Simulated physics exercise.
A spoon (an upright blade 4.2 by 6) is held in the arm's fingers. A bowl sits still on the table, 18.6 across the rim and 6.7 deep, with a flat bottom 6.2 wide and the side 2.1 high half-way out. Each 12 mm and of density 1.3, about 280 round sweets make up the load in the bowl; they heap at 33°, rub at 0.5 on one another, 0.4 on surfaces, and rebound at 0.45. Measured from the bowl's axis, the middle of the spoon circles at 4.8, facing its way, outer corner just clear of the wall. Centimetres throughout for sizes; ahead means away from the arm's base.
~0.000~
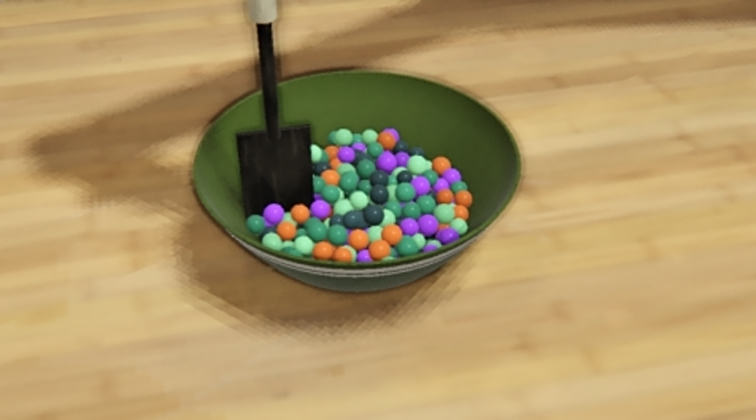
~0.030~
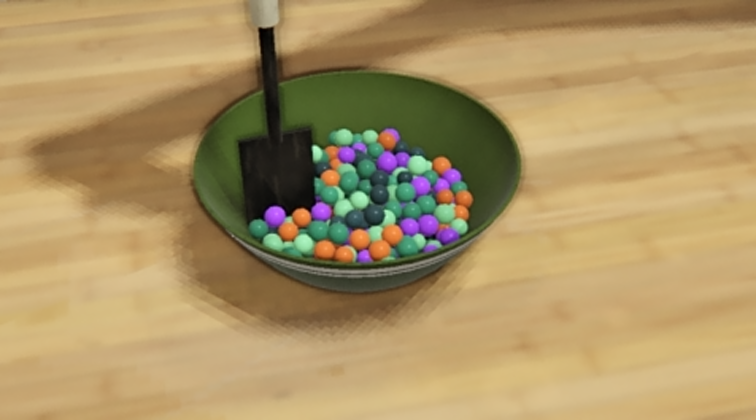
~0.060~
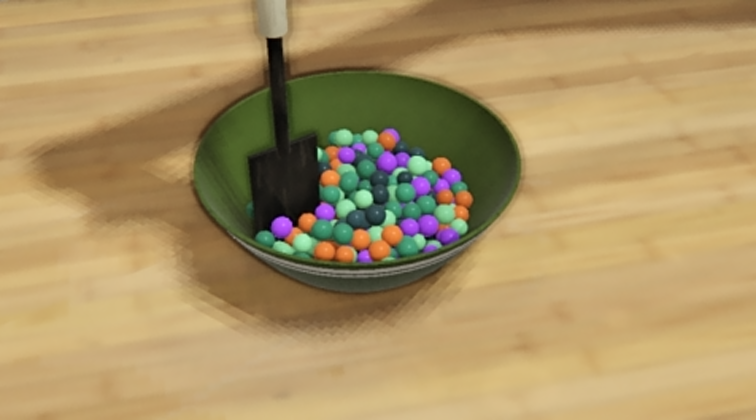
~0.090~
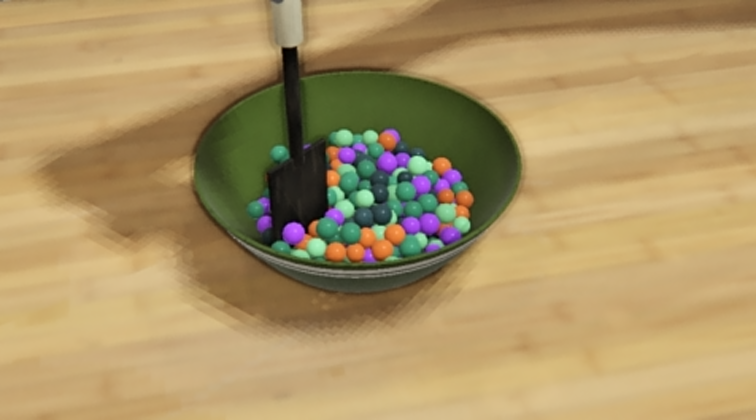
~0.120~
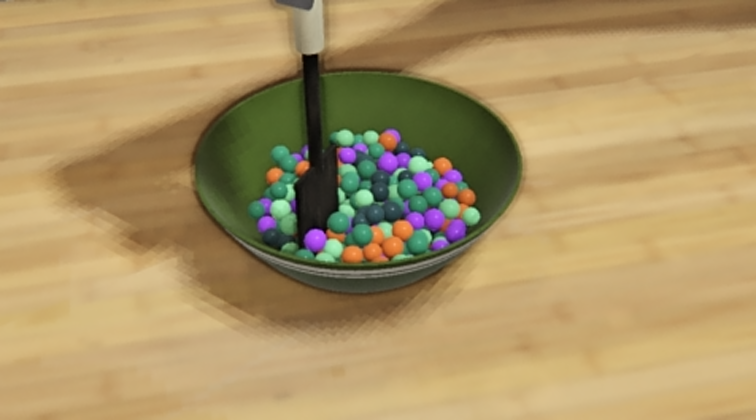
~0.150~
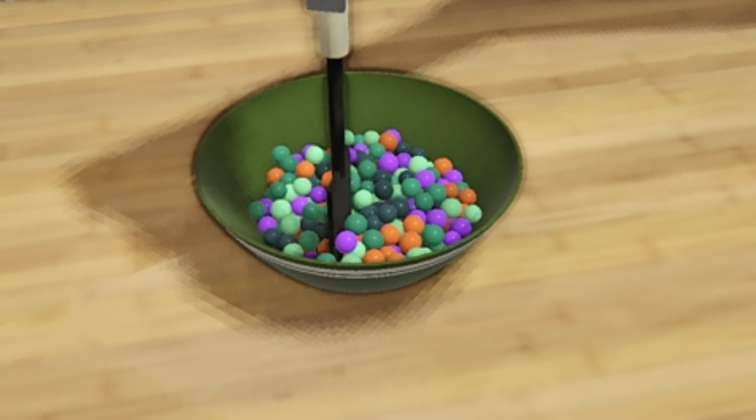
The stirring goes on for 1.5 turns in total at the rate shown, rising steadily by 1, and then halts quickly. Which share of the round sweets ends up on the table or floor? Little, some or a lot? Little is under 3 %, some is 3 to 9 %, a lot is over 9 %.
Some.
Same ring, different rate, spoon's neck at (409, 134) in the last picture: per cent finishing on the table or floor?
It comes to around 20 percent.
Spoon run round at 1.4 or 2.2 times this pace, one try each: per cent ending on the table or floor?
Around 15 percent for the first try and 30 percent for the second.
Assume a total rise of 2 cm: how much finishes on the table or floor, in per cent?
I'd put it at about 0 per cent.
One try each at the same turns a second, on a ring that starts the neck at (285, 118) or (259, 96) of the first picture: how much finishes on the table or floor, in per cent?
5 and 0 %.
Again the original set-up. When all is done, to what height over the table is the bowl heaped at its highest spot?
I'd guess close to 6.0 centimetres.
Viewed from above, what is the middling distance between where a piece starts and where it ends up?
About 2 centimetres.
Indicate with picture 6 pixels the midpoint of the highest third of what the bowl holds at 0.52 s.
(338, 136), roughly.
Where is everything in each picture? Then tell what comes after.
Spoon neck at (271, 107), 0° round; upper third of the load around (365, 189), from x 255 to 465, top at y 140; 284 in the bowl, in the first frame.
Spoon neck at (273, 112), 6° round; upper third of the load around (362, 190), from x 255 to 465, top at y 140, in the second frame.
Spoon neck at (281, 122), 20° round; upper third of the load around (362, 193), from x 255 to 465, top at y 140, in the third frame.
Spoon neck at (295, 132), 35° round; upper third of the load around (365, 194), from x 255 to 465, top at y 140, in the fourth frame.
Spoon neck at (315, 140), 50° round; upper third of the load around (373, 195), from x 255 to 470, top at y 140, in the fifth frame.
Spoon neck at (338, 144), 66° round; upper third of the load around (377, 197), from x 255 to 470, top at y 140; 284 in the bowl, in the sixth frame.
After 0.52 s, 251° round, highest piece 8 above the table; 275 in the bowl, 4 on the table or floor, 5 in flight or on the tool.
After 0.89 s, 77° round, highest piece 8 above the table; 268 in the bowl, 16 on the table or floor.
After 1.27 s, 180° round, highest piece 6 above the table; 268 in the bowl, 16 on the table or floor.
After 1.97 s, 180° round, highest piece 6 above the table; 268 in the bowl, 16 on the table or floor.
At rest, 268 in the bowl, 16 on the table or floor. That is 6 % on the table or floor.
